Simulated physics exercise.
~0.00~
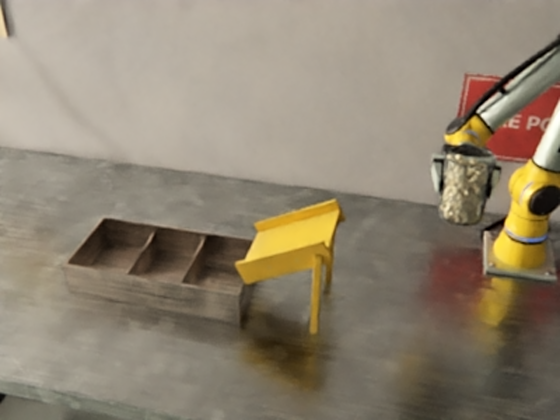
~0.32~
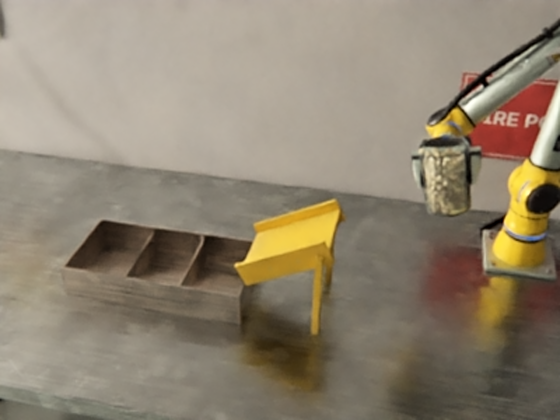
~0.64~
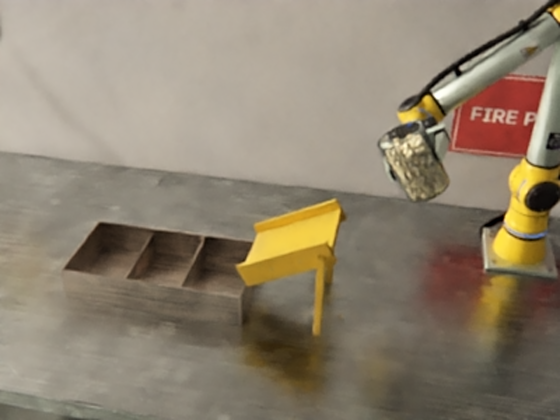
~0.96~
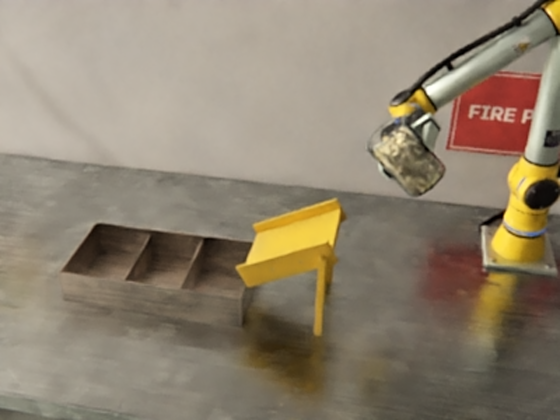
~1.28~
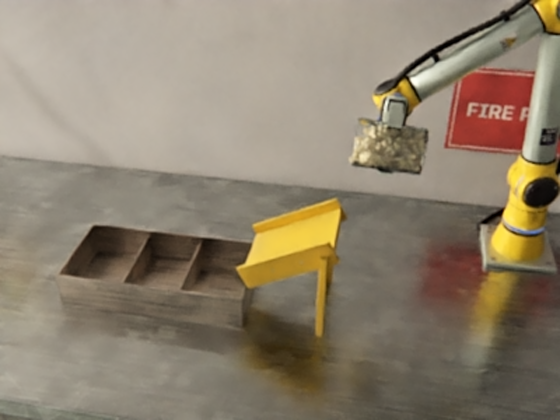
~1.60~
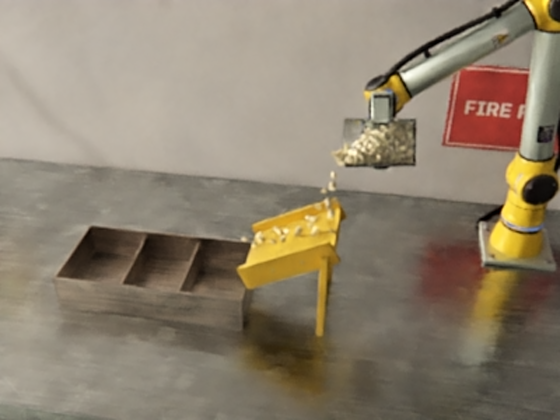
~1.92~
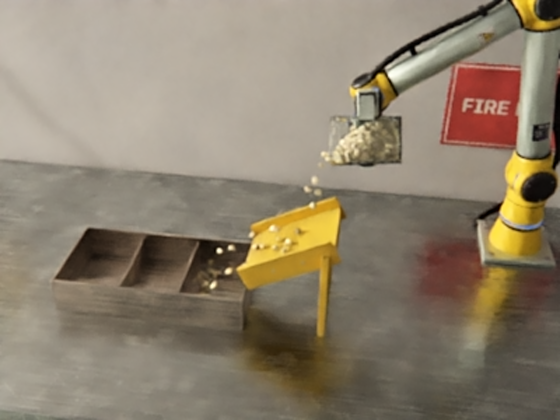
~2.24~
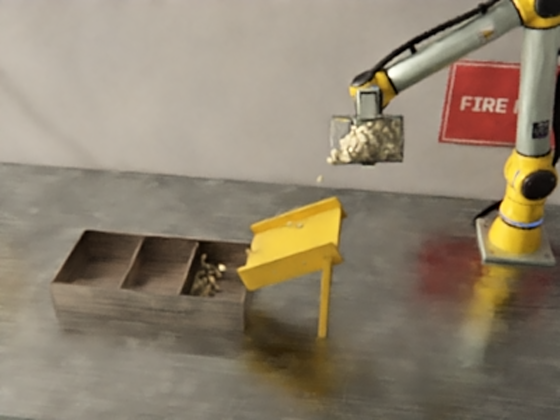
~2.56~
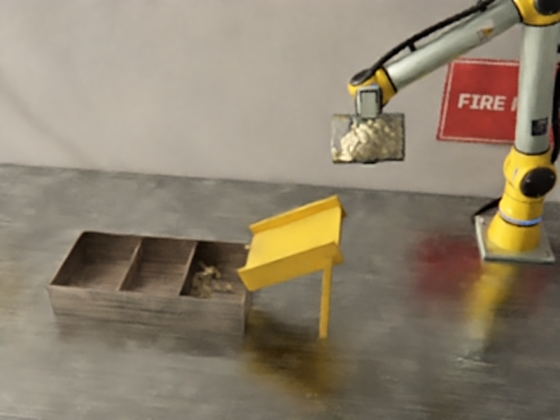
We see a yellow and grey robot arm carry a cup of pale beans leftward while tilting it onto its side, spilling some down a yellow chute into the nearest section of a three-part wooden box, then holding still with most beans still in the cup.
